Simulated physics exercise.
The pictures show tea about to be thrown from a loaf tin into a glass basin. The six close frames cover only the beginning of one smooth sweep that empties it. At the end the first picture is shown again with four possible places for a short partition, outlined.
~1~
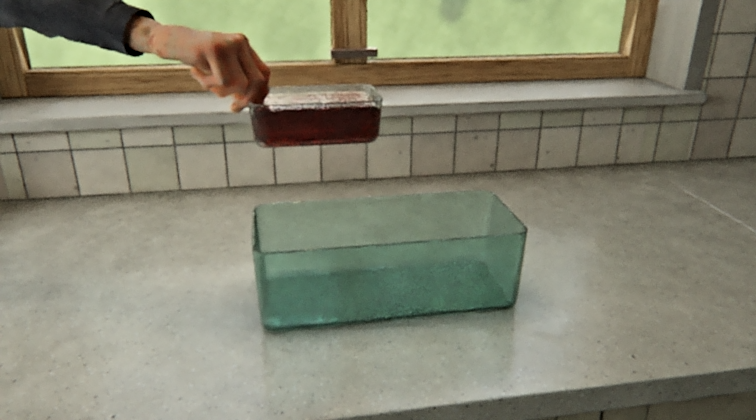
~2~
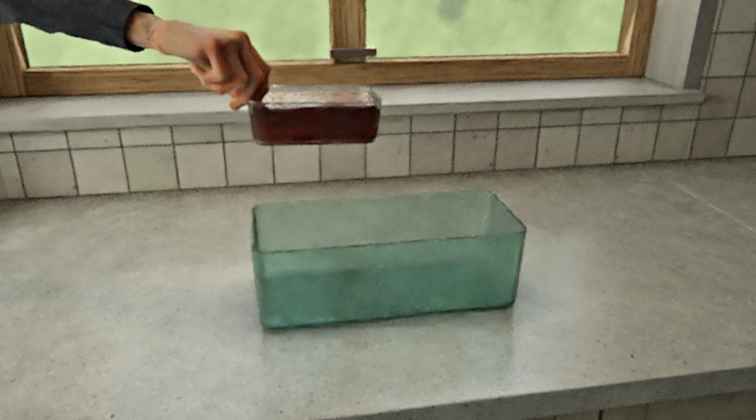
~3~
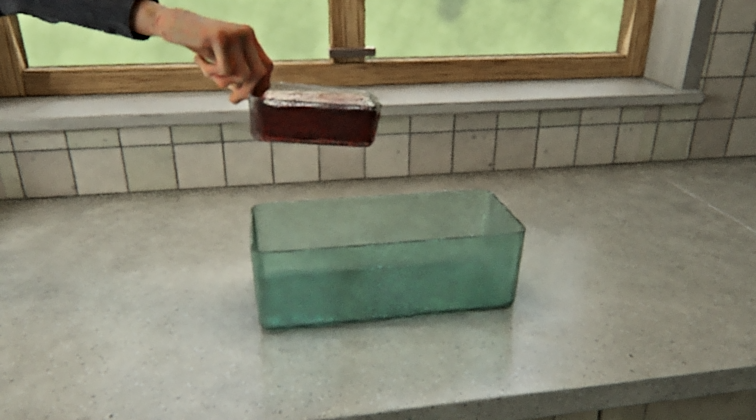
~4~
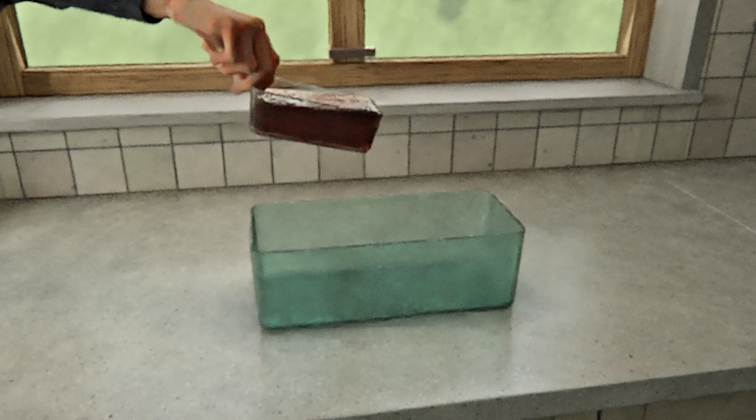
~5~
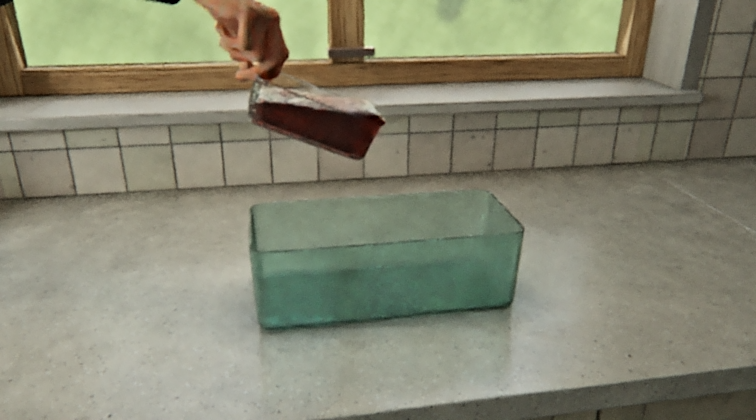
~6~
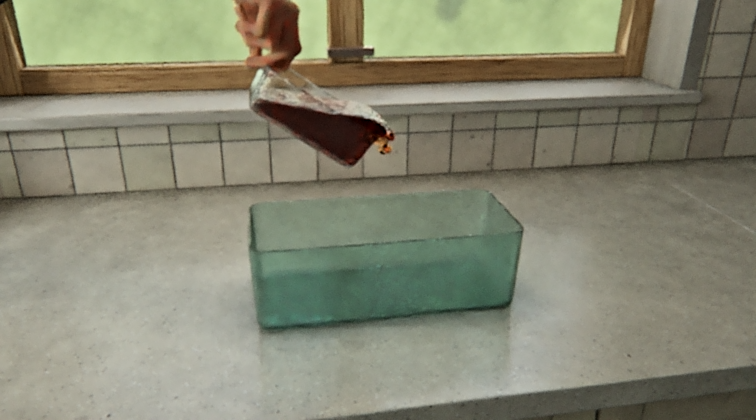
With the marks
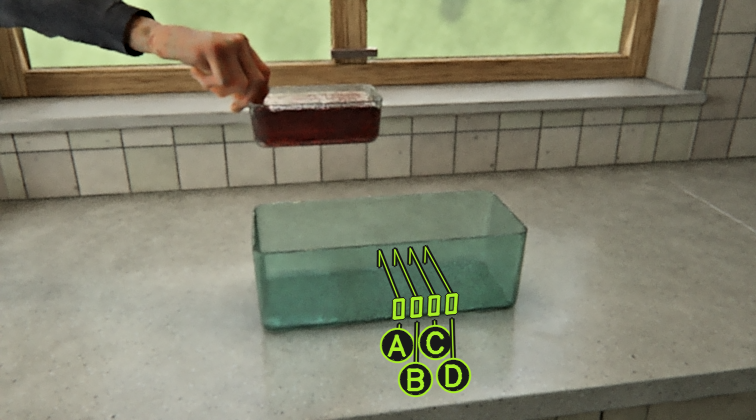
A hand in a dark sleeve holds a small clear container of dark red liquid above a long, green-tinted glass basin on a grey counter, seen from slightly above by a still camera. Behind are pale tiles and a wooden-framed window with blurred green outside. The container stays level, then its right end tilts steadily downward as the hand rises, and reddish-brown drops emerge over its lip.
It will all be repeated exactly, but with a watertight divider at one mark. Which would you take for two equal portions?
C works best here.
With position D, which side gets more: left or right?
The left one.
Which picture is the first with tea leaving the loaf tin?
Picture 5.
On the marked copy, A at (399, 324); B at (417, 322); C at (434, 320); D at (451, 319).
If A is chosen, about 24 % ends left of the wall and 74 % right of it.
If B is chosen, about 32 % ends left of the wall and 66 % right of it.
If C is chosen, about 50 % ends left of the wall and 47 % right of it; 3 % is lost outside.
If D is chosen, about 71 % ends left of the wall and 24 % right of it; 6 % is lost outside.
